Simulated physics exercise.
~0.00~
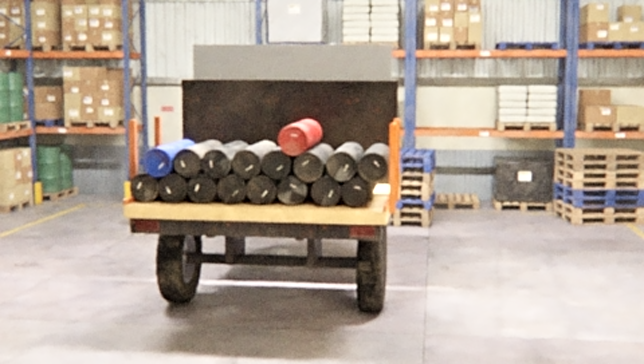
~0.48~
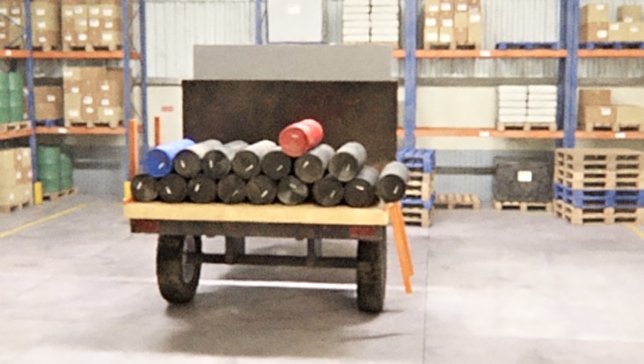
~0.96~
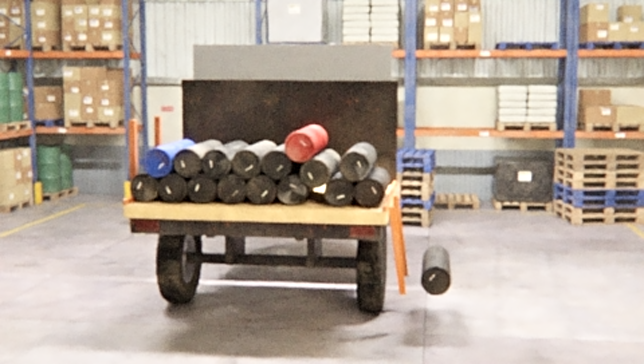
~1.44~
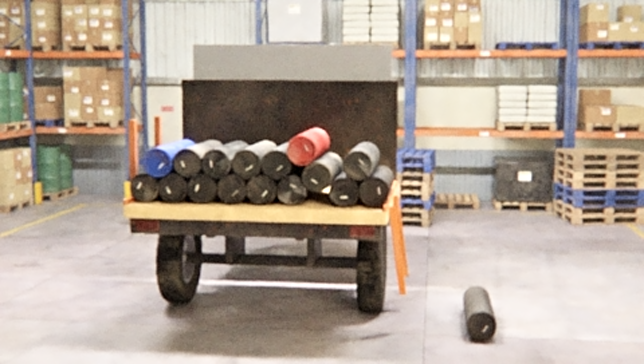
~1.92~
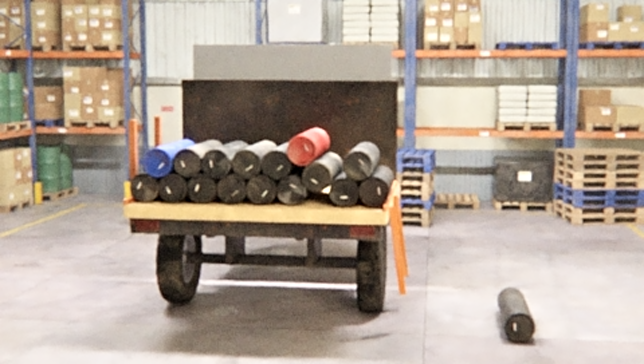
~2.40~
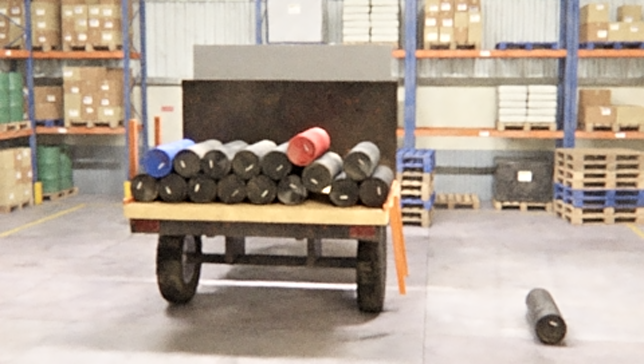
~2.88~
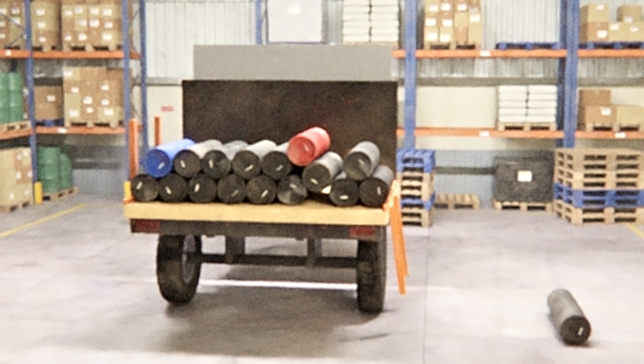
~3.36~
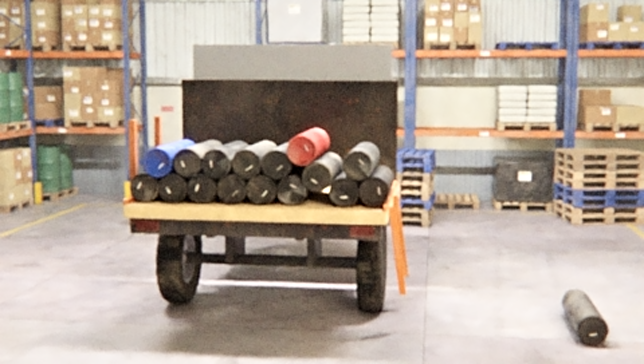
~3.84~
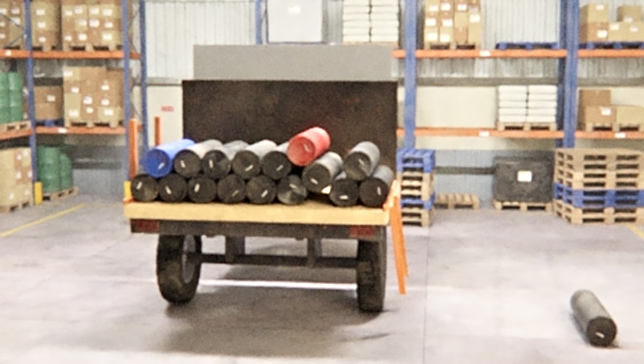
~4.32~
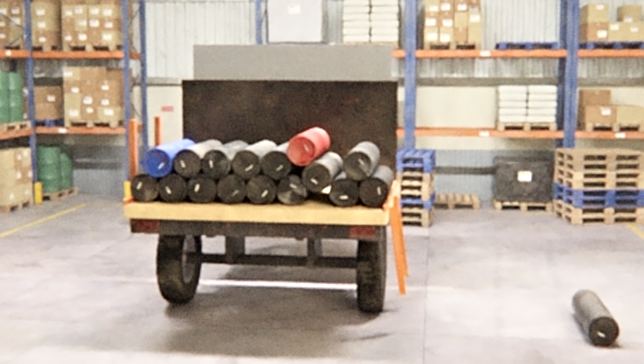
A stack of mostly black cylinders lies across the level bed of a flatbed lorry, seen from behind in a warehouse lined with shelves and pallets. A blue cylinder rests on top at the left, and a red one sits on top right of centre. The orange posts on the right swing down, and the cylinders on that side shift right. One black cylinder drops off the right edge and rolls away across the floor, while the red one rolls slightly right. The fallen cylinder comes to rest at the far right, with the others still aboard.
